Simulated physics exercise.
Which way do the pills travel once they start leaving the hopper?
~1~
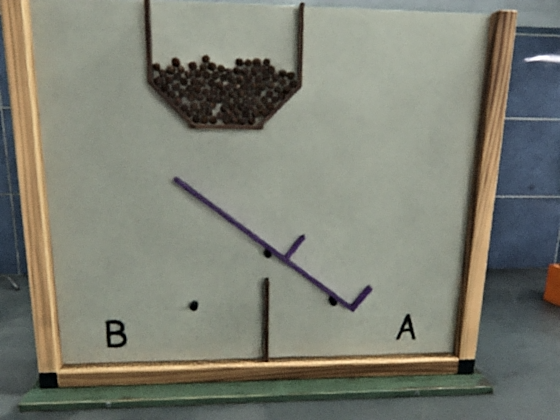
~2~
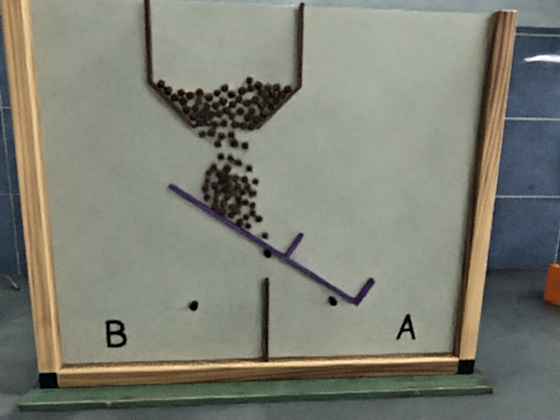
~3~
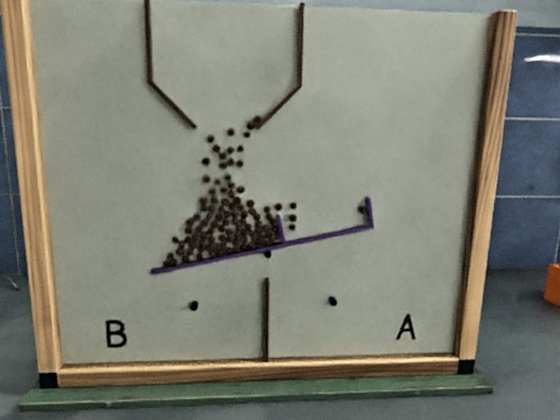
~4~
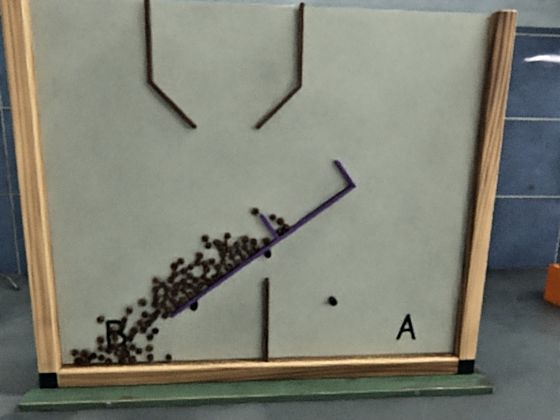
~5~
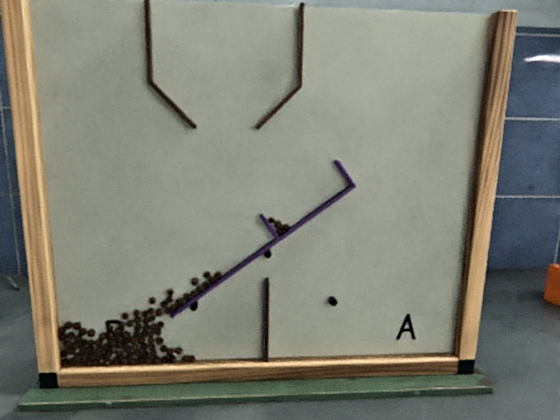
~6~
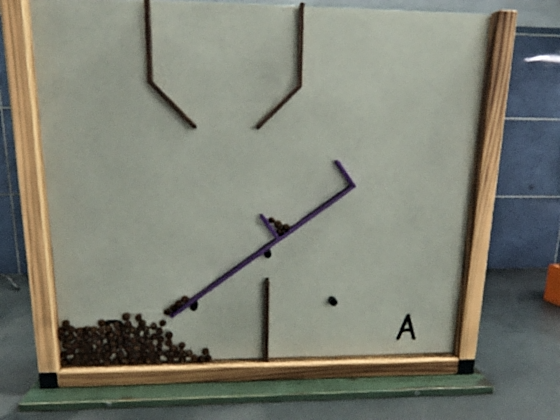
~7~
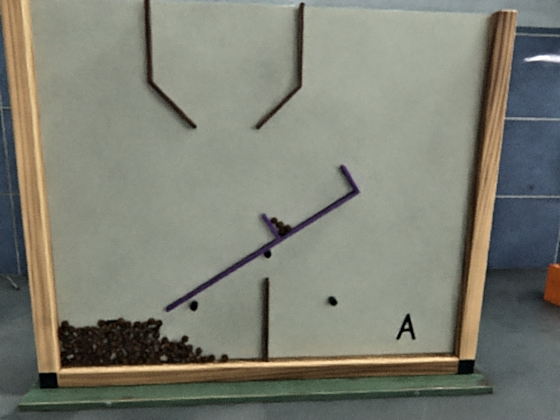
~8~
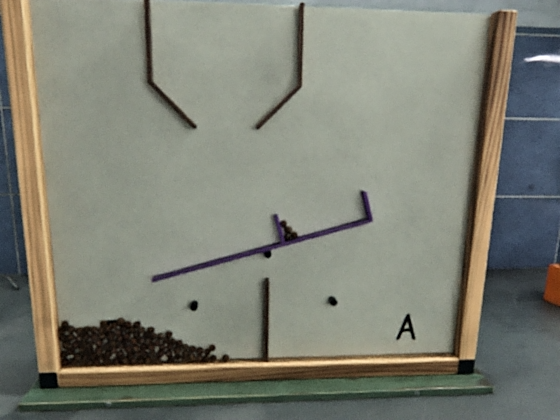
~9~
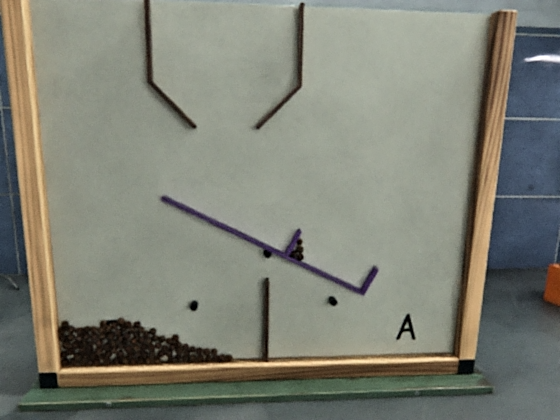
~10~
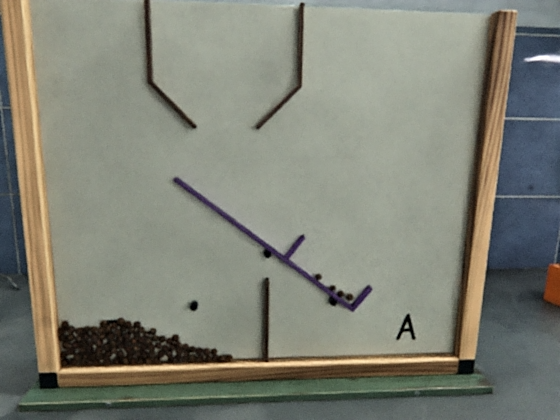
They move down, falling onto the tray, and most of them then slide off its left end into bin B below.
At first, small round brown pills fill a hopper above a purple tray that slopes down to the right, with bins marked B and A below. The pills pour out onto the tray's left part and heap up against its middle ridge. The tray tips until its left end is down, and the pills slide off into bin B as the hopper empties. A few stay caught by the ridge. The tray then swings back to its first slope, and those few roll to its raised right lip, leaving a large pile in bin B and none in bin A.
